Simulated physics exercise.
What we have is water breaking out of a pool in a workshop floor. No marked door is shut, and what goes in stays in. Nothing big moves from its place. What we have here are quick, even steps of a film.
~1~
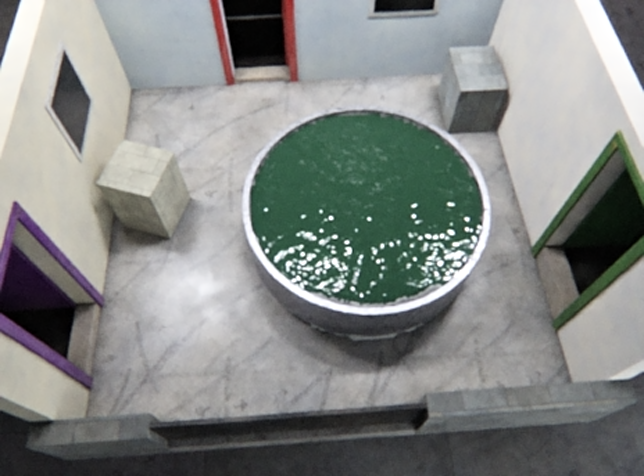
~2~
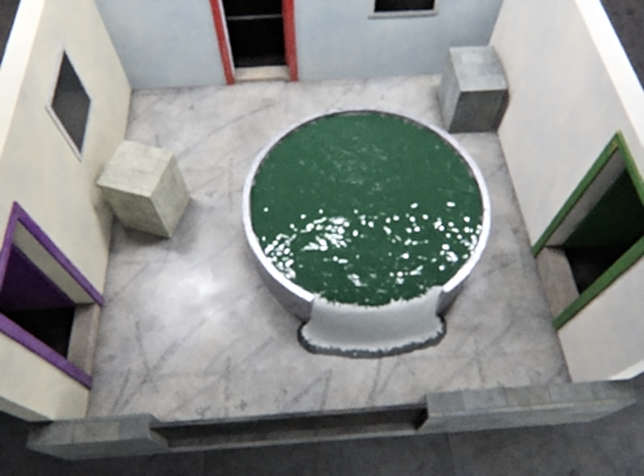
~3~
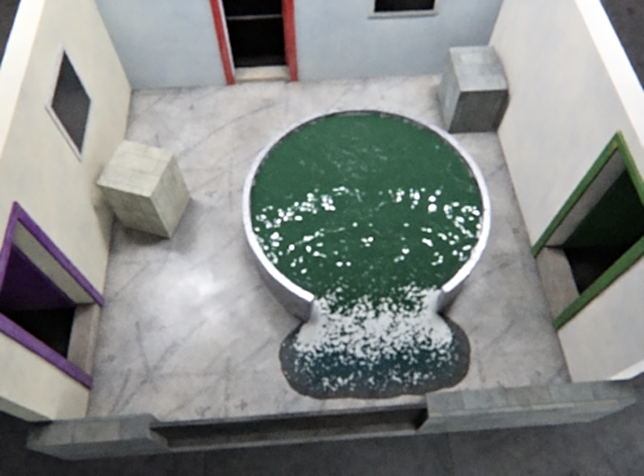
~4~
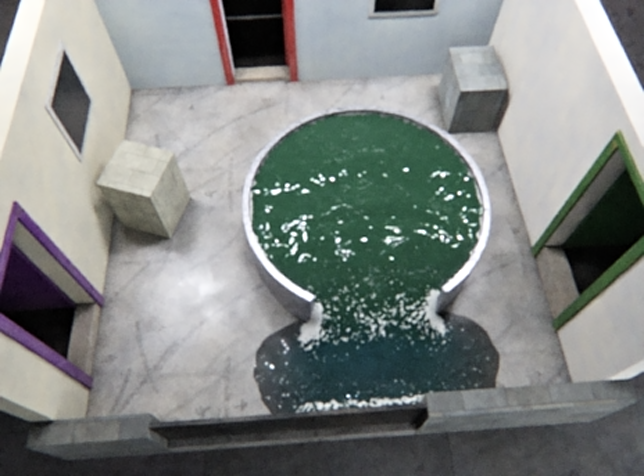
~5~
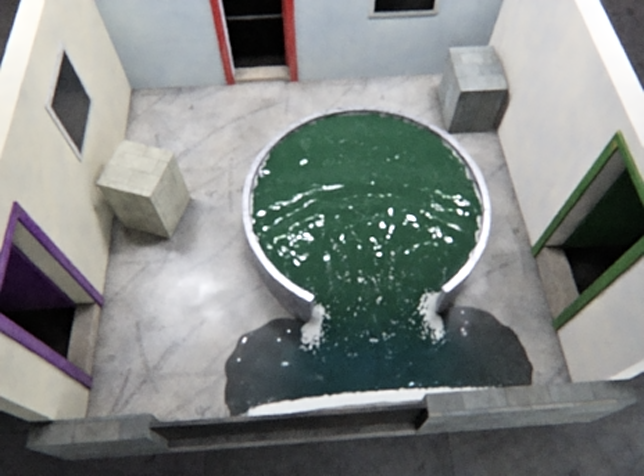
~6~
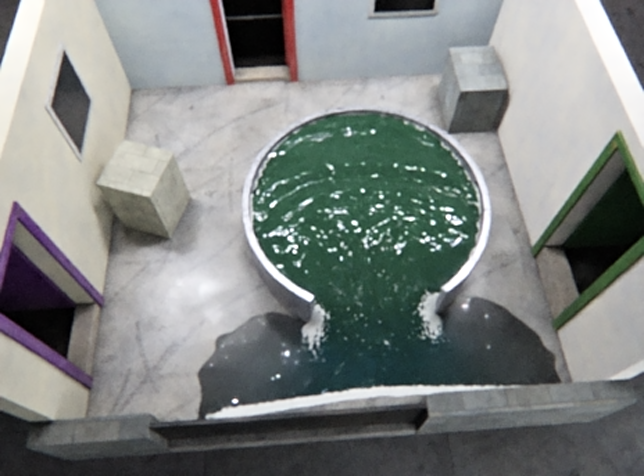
A round pool of green water opens at the front and floods the grey floor.
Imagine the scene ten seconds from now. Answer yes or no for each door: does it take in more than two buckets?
Green door: No; red door: Yes; purple door: Yes.
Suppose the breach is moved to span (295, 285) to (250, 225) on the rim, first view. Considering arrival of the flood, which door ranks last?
I'd say the green door.
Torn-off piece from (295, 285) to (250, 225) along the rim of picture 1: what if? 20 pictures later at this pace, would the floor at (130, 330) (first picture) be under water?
There: Flooded.
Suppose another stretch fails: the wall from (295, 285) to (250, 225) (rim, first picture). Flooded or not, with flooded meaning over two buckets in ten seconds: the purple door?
Purple: Exceeds it.
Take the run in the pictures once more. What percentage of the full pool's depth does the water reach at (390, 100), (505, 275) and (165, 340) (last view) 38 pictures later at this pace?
Going in order, that's 14, 25 and 14 %.
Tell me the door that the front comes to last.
It is the red door.
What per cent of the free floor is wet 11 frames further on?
It comes out near 45 percent.
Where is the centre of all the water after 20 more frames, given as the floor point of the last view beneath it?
Near (351, 264).
A moment on, water covers 25 % of the floor; the green door wet at the sill, nothing in, the red door not reached, the purple door not reached.
Next, water covers 45 % of the floor; the green door wet at the sill, nothing in, the red door not reached, the purple door under two buckets in.
Then, water covers 75 % of the floor; the green door wet at the sill, nothing in, the red door not reached, the purple door far over two buckets in.
Later, water covers 100 % of the floor; the green door wet at the sill, nothing in, the red door under two buckets in, the purple door far over two buckets in.
In the end, water covers 100 % of the floor; the green door wet at the sill, nothing in, the red door far over two buckets in, the purple door far over two buckets in.
